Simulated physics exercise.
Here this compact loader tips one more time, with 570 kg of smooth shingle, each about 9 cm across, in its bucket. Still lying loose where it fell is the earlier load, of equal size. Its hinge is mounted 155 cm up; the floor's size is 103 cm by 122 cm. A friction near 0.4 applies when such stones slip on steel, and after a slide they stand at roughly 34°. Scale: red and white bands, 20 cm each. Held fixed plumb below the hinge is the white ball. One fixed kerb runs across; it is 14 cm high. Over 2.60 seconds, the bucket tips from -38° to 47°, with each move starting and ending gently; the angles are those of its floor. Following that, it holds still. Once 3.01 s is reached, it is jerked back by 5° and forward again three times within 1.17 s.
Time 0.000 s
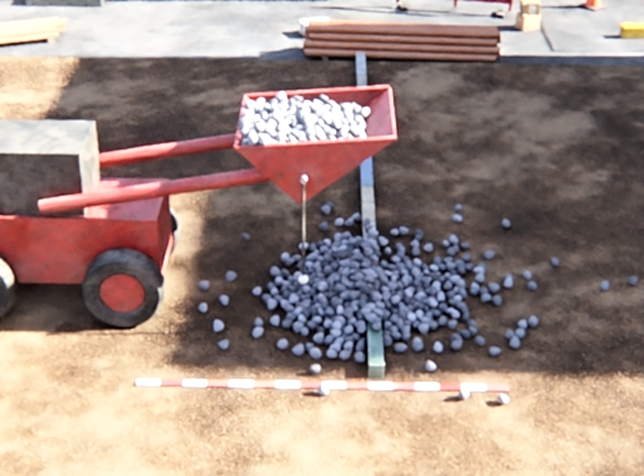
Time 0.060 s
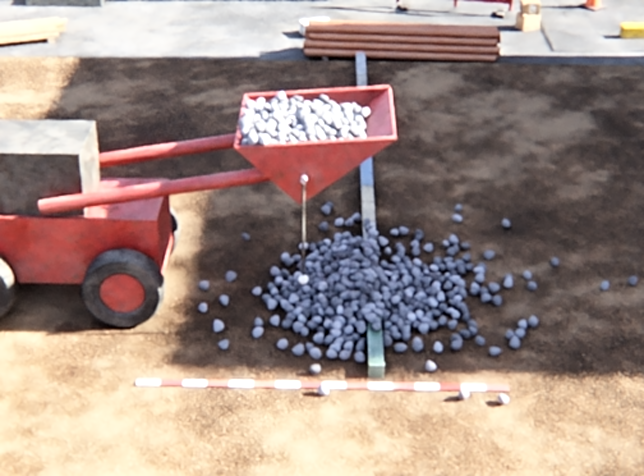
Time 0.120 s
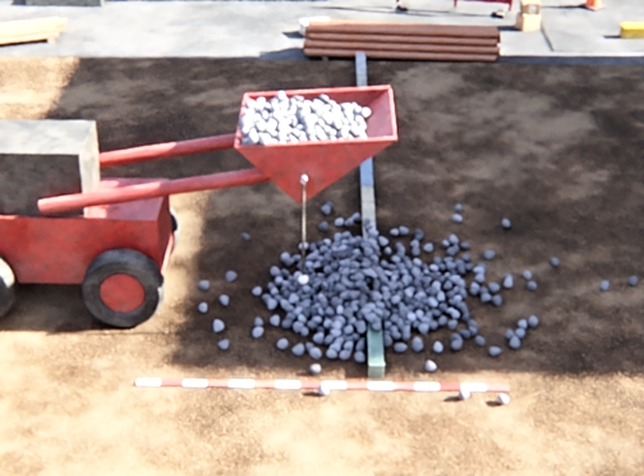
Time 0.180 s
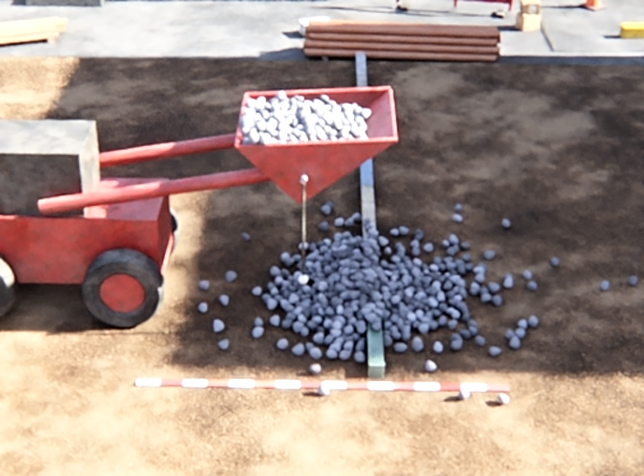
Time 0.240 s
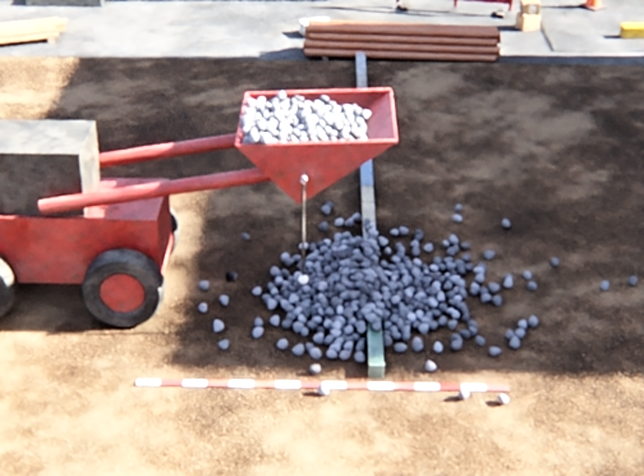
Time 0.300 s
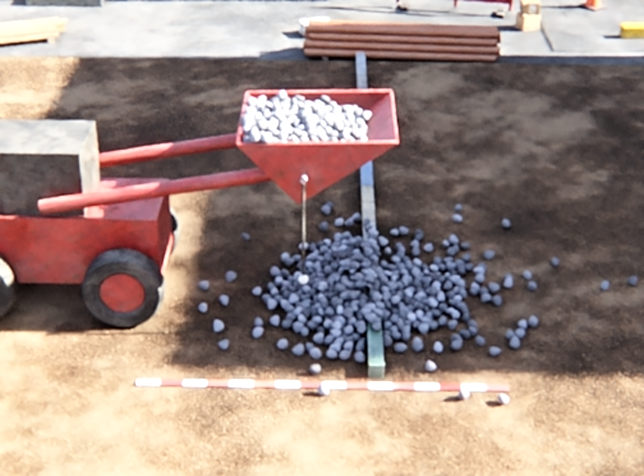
A red loader on the left holds a raised bucket of pale, rounded stones above a dirt yard, seen from a fixed, raised viewpoint. Below the bucket, a heap of grey stones lies across a narrow kerb, with a red-and-white banded pole in front and reddish-brown lengths stacked behind. The bucket tilts forward very slightly, its stones barely shifting, while the heap stays still.
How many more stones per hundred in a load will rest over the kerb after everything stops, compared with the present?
I would say 97 per hundred.
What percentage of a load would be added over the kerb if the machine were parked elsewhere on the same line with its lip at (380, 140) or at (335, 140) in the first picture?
Some 90 percent, and then 45 percent.
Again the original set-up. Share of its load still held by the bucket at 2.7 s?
About 0 percent.
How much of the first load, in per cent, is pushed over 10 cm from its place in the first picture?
Close to 20 per cent.
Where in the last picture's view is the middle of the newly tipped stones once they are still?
Middle: Approx. (435, 286) px.
After 2.0 s the floor is at 34°; in per cent of one load, 73 in the bucket, 68 on this side of the kerb, 59 over the kerb; the foremost stones are at (573, 277).
After 2.7 s the floor is at 47°; in per cent of one load, 0 in the bucket, 71 on this side of the kerb, 129 over the kerb; the foremost stones are at (581, 288).
After 4.6 s the floor is at 47°; in per cent of one load, 0 in the bucket, 67 on this side of the kerb, 133 over the kerb; the foremost stones are at (612, 306).
After 7.5 s the floor is at 47°; in per cent of one load, 0 in the bucket, 67 on this side of the kerb, 133 over the kerb; the foremost stones are at (612, 306). Net gain over the kerb, 97.
